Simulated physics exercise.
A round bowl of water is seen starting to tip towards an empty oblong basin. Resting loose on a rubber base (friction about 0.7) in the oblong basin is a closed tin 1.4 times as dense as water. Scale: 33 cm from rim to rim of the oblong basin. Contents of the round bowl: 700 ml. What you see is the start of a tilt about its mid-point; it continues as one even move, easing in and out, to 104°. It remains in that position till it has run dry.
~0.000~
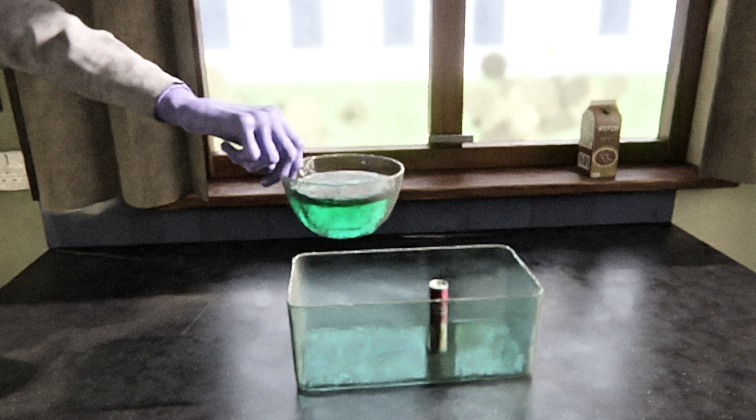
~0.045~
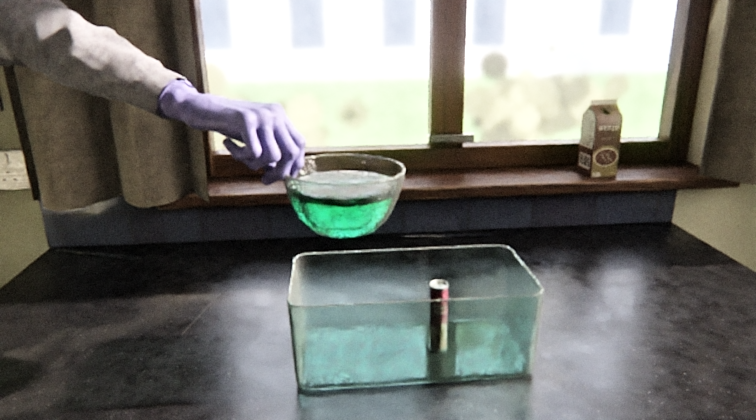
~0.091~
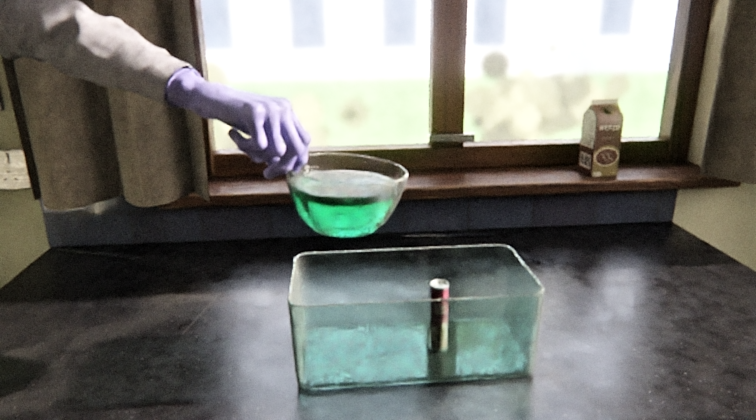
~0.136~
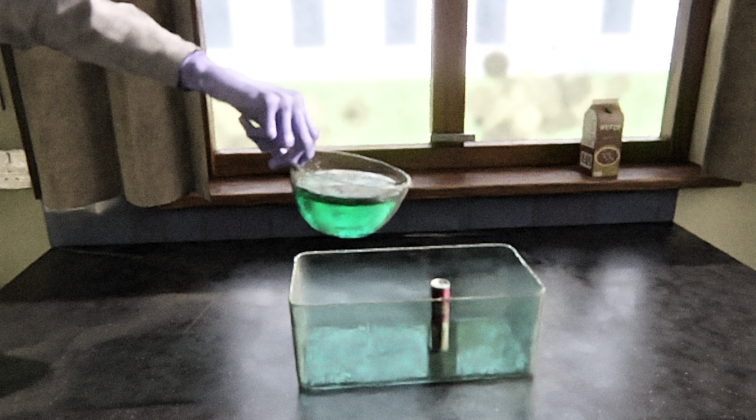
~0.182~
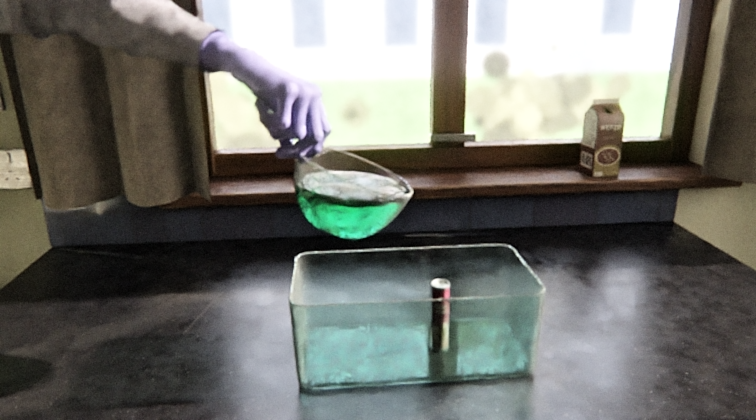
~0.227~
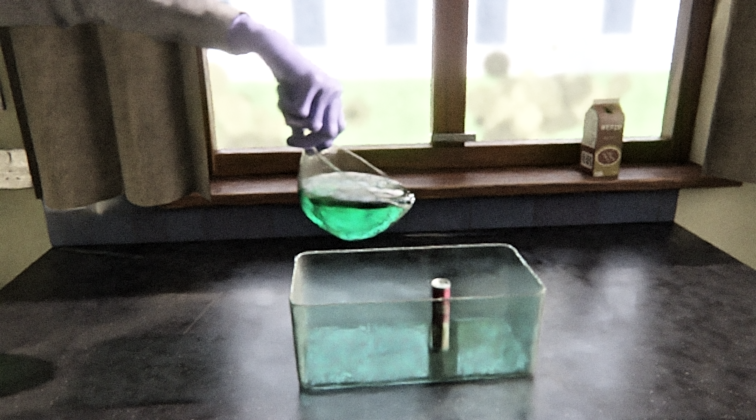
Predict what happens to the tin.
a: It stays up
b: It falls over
b, it falls over.
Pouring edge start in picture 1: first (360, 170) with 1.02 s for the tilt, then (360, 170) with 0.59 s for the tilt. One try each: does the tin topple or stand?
The tin stays vertical the first time and stays vertical the second time.
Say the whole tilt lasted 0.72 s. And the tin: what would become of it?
In that case the tin stays vertical.
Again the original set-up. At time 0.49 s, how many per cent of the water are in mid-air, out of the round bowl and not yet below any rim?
Near 30 per cent of it all.
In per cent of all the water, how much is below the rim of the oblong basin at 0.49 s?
Estimate - around 52 in a hundred parts.
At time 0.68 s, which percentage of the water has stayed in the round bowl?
Close to 0 in a hundred.
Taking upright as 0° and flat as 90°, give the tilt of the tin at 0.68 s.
I'd put it at close to 5 degrees off upright.
By 0.49 s the tilt is 96° and 18 per cent is still to pour; the tin stands where it began.
By 0.68 s the tilt is 104° and 0 per cent is still to pour; the tin leans 7°.
By 0.87 s the tilt is 104° and 0 per cent is still to pour; the tin leans 35°.
By 1.09 s the tilt is 104° and 0 per cent is still to pour; the tin lies on its side.
At rest the tin lies on its side.
